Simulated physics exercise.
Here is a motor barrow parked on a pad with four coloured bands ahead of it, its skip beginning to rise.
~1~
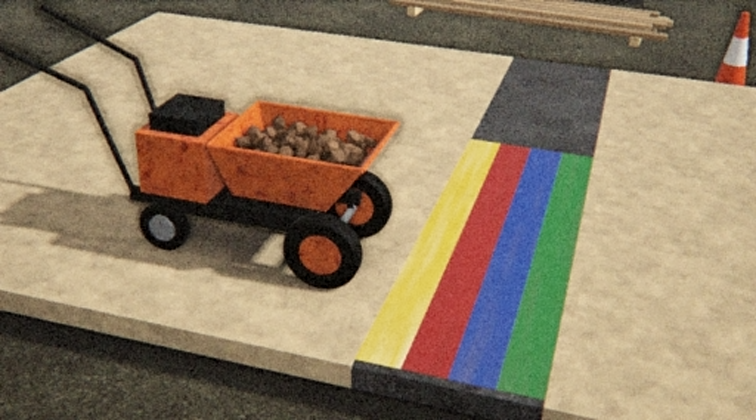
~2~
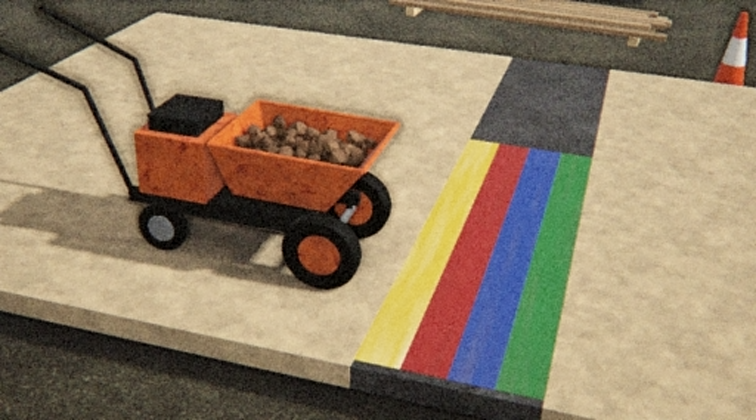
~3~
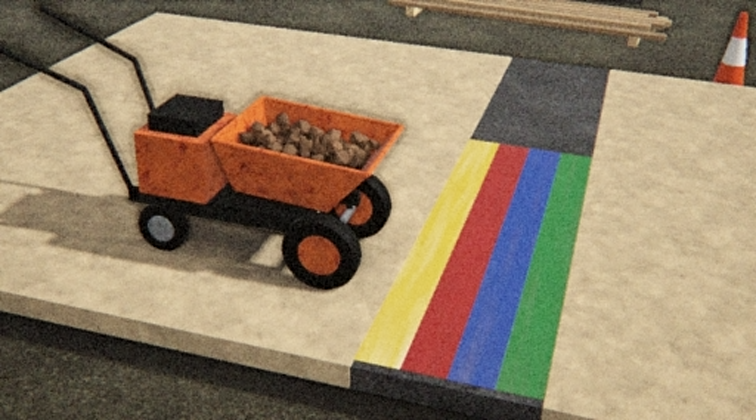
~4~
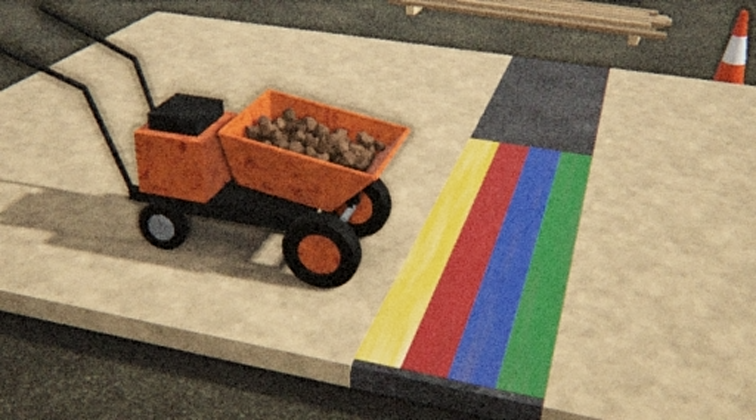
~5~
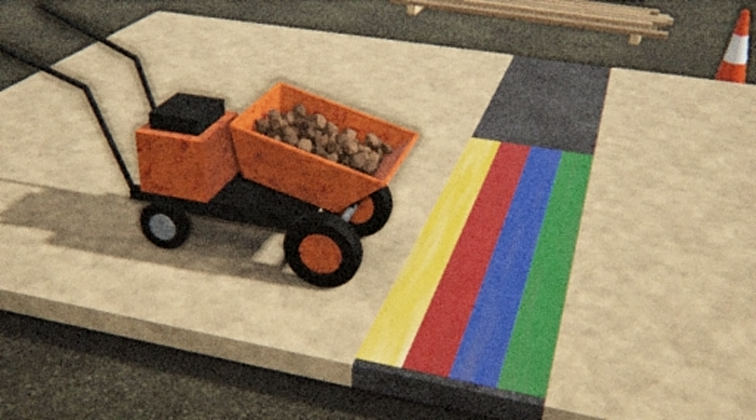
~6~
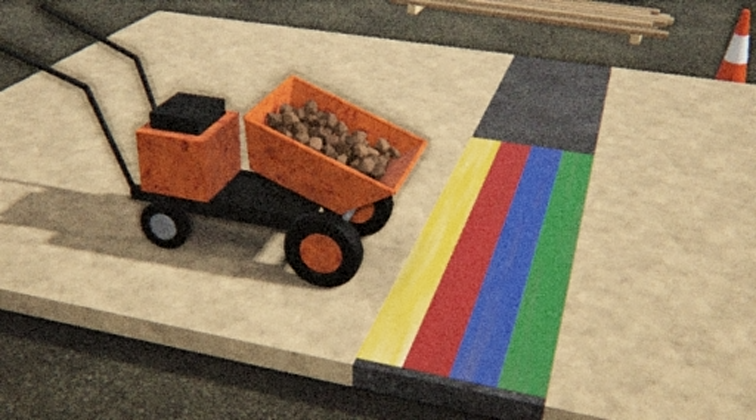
The orange skip of a parked motor barrow tilts forward slowly, carrying brown clods.
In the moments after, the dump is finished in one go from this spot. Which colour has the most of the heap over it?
The red strip carries the most.
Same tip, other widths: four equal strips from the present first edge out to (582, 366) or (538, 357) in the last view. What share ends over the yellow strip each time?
The first gives 10 %, the second 0 %.
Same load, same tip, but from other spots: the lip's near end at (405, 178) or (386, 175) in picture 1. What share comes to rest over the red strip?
Near 0 % and 10 %.
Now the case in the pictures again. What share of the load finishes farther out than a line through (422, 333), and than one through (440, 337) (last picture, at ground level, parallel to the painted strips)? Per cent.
Roughly 60 per cent, and 50 per cent.
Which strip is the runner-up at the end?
Second comes blue.
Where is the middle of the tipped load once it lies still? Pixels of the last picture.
At about (478, 278).
Soon, skip tipped steeply; all in the skip.
A while on, skip tipped right over; most in the skip; about a quarter over the red strip; a small part over the blue strip.
Towards the end, skip tipped right over; about a third in the skip; a stray few over the yellow strip; about a third over the red strip; about a quarter over the blue strip; a small part over the green strip; a stray few off the paint.
Finally, skip tipped right over; about a quarter in the skip; a stray few over the yellow strip; about a third over the red strip; about a quarter over the blue strip; a small part over the green strip; a stray few off the paint.
